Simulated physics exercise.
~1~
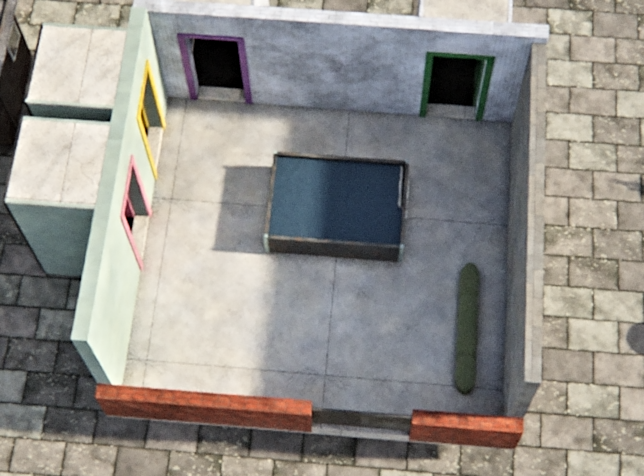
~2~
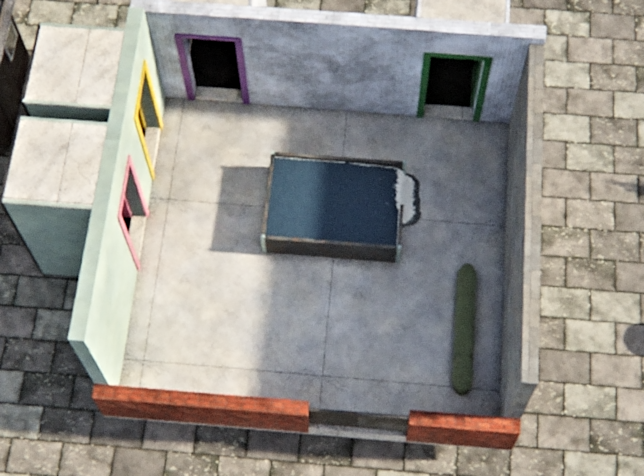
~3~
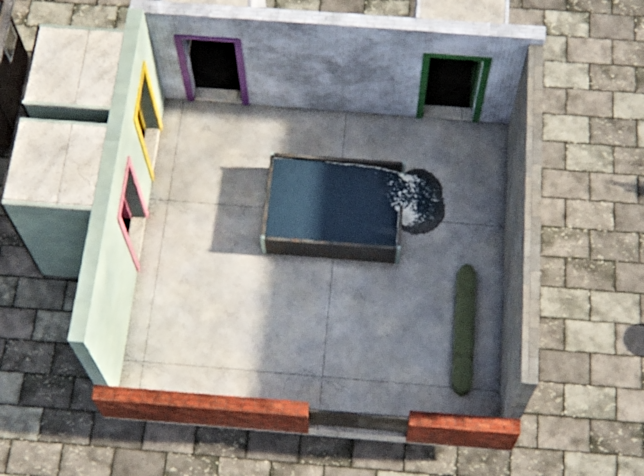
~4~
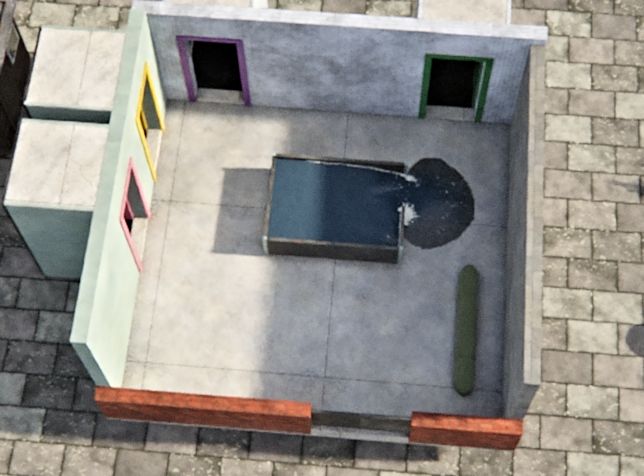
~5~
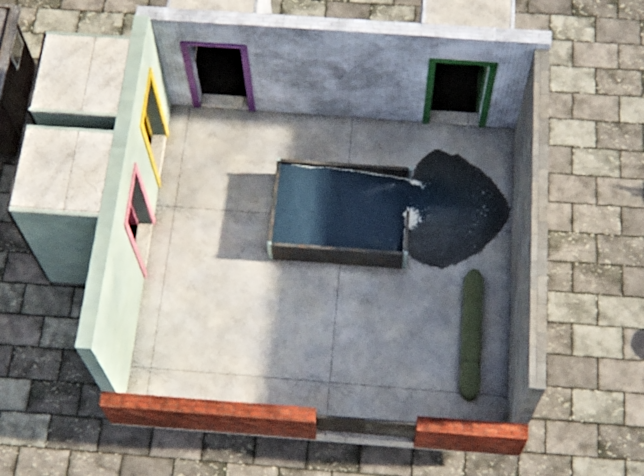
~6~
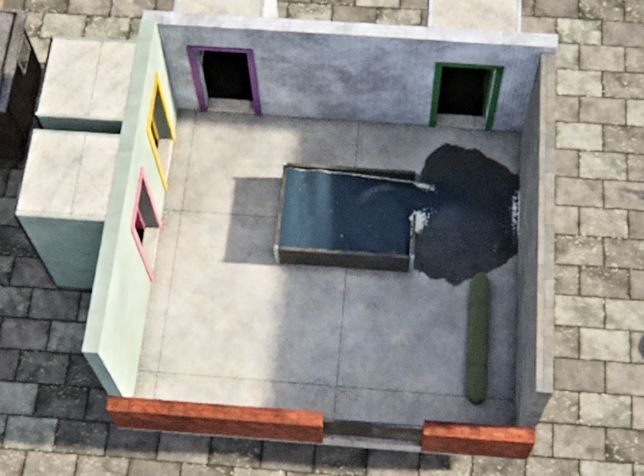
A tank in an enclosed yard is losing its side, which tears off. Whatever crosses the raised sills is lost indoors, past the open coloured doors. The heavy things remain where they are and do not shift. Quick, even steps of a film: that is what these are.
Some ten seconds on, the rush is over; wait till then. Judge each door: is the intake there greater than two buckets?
The purple door lets in little enough there. The yellow door lets in little enough there. The pink door lets in little enough there. The green door lets too much in there.
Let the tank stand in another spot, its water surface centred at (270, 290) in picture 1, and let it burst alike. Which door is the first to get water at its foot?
The green one is first.
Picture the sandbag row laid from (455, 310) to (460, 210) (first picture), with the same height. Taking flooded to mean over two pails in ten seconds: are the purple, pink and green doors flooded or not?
Result - purple door not breached, pink door not breached, green door breached.
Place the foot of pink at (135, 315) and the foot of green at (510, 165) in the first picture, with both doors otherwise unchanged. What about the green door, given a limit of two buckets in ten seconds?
I'd say the green one tops it.
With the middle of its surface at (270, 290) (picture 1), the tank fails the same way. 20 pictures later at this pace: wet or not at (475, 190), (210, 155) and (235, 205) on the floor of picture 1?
Going through the three spots in turn: Gets wet, stays untouched, stays untouched.
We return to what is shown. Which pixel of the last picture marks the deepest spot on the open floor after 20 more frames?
My finger goes to (504, 428).
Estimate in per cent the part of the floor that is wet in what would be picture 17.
Roughly 15 %.
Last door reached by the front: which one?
Answer - the pink one.
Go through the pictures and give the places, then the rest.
In the first frame, the open tank at (337, 201) is whole and still.
In the second frame, water pours out at (401, 194) and has run to (407, 222).
In the third frame, the front is at (438, 216), out from the gap at (400, 196).
In the fourth frame, water pours out at (402, 197) and has run to (468, 215).
In the fifth frame, the front is at (503, 216), out from the gap at (407, 201).
In the sixth frame, water pours out at (413, 205) and has run to (518, 183).
A moment on, water covers 15 % of the floor; the purple door not reached, the yellow door not reached, the pink door not reached, the green door wet at the sill, nothing in.
Next, water covers 15 % of the floor; the purple door not reached, the yellow door not reached, the pink door not reached, the green door under two buckets in.
Then, water covers 30 % of the floor; the purple door not reached, the yellow door not reached, the pink door not reached, the green door over two buckets in.
Later, water covers 65 % of the floor; the purple door wet at the sill, nothing in, the yellow door wet at the sill, nothing in, the pink door not reached, the green door far over two buckets in.
In the end, water covers 95 % of the floor; the purple door wet at the sill, nothing in, the yellow door wet at the sill, nothing in, the pink door wet at the sill, nothing in, the green door far over two buckets in.
